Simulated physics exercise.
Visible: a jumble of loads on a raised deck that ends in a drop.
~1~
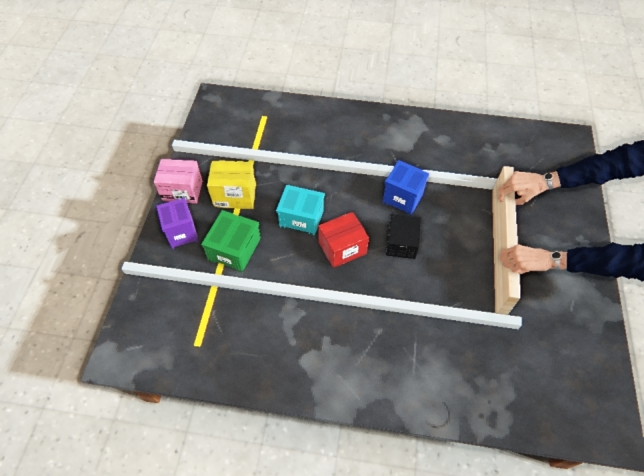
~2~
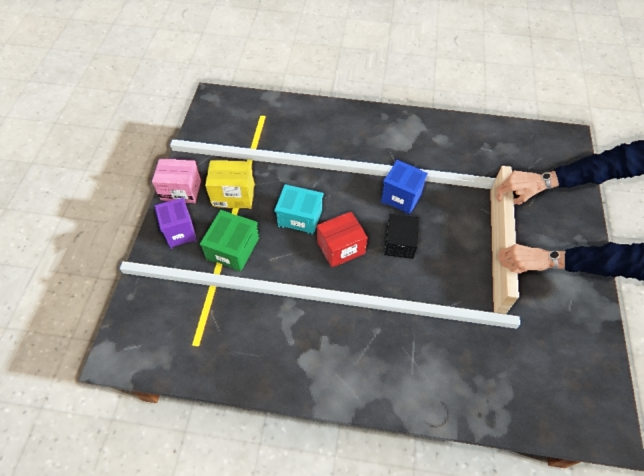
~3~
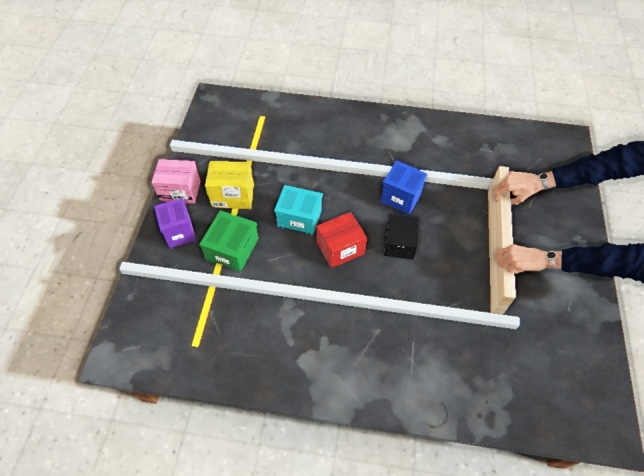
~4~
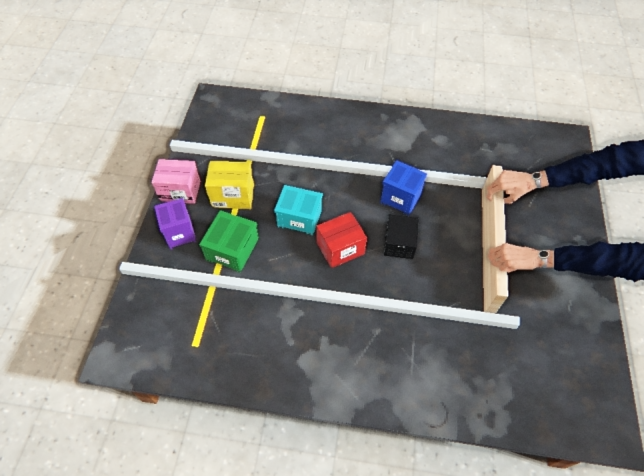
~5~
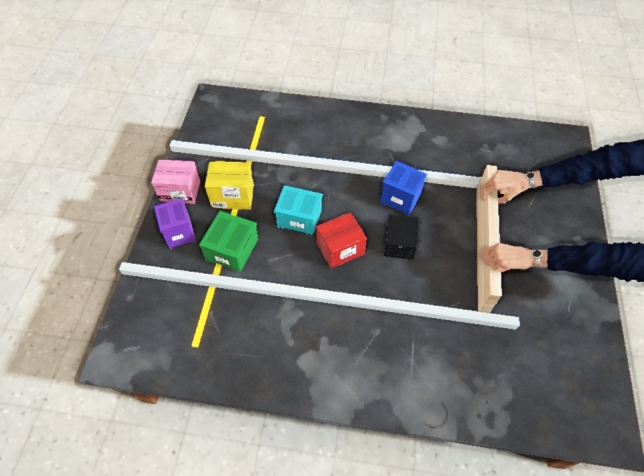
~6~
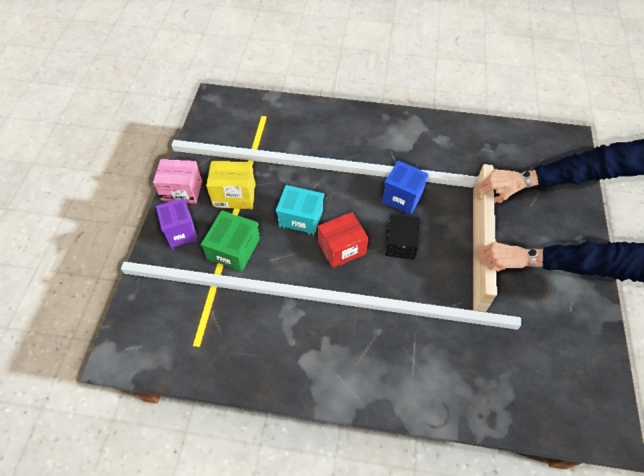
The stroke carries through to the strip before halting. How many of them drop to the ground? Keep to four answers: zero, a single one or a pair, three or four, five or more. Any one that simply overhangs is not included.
I foresee one or two drops here.
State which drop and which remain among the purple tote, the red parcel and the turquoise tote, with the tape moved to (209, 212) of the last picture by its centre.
The purple tote ends up down. The red parcel stays put. The turquoise tote stays put.
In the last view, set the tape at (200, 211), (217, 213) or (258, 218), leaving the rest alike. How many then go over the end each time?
The counts would be 3, 3 and 1.
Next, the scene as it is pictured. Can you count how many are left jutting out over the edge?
In total, 2 of them.
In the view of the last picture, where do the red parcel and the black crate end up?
(203, 250) and (219, 212), roughly.
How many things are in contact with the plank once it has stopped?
That would be 3 of them.
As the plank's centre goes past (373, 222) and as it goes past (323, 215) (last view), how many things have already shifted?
By the first moment it's 3, by the second it's 4.
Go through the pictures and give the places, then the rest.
Pink parcel (179, 181); purple tote (178, 224); yellow parcel (233, 185); plank (505, 238); tape (235, 215), in the first picture.
Purple tote (177, 224); red parcel (341, 240), in the second picture.
Yellow parcel (231, 185); black crate (401, 237), in the third picture.
Pink parcel (177, 182); turquoise tote (299, 210), in the fourth picture.
Purple tote (176, 225); blue tote (403, 189), in the fifth picture.
Pink parcel (179, 182); purple tote (178, 224); yellow parcel (232, 185); plank (484, 236); tape (235, 215), in the sixth picture.
Soon after, none off yet; pink parcel at rest near (179, 182); purple tote at rest near (178, 224); yellow parcel at rest near (232, 185).
Then, none off yet; pink parcel moved a little near (161, 177); purple tote at rest near (178, 224); yellow parcel moved about its own width near (199, 177).
At rest, the number that fall off is one or two; fallen, pink parcel.
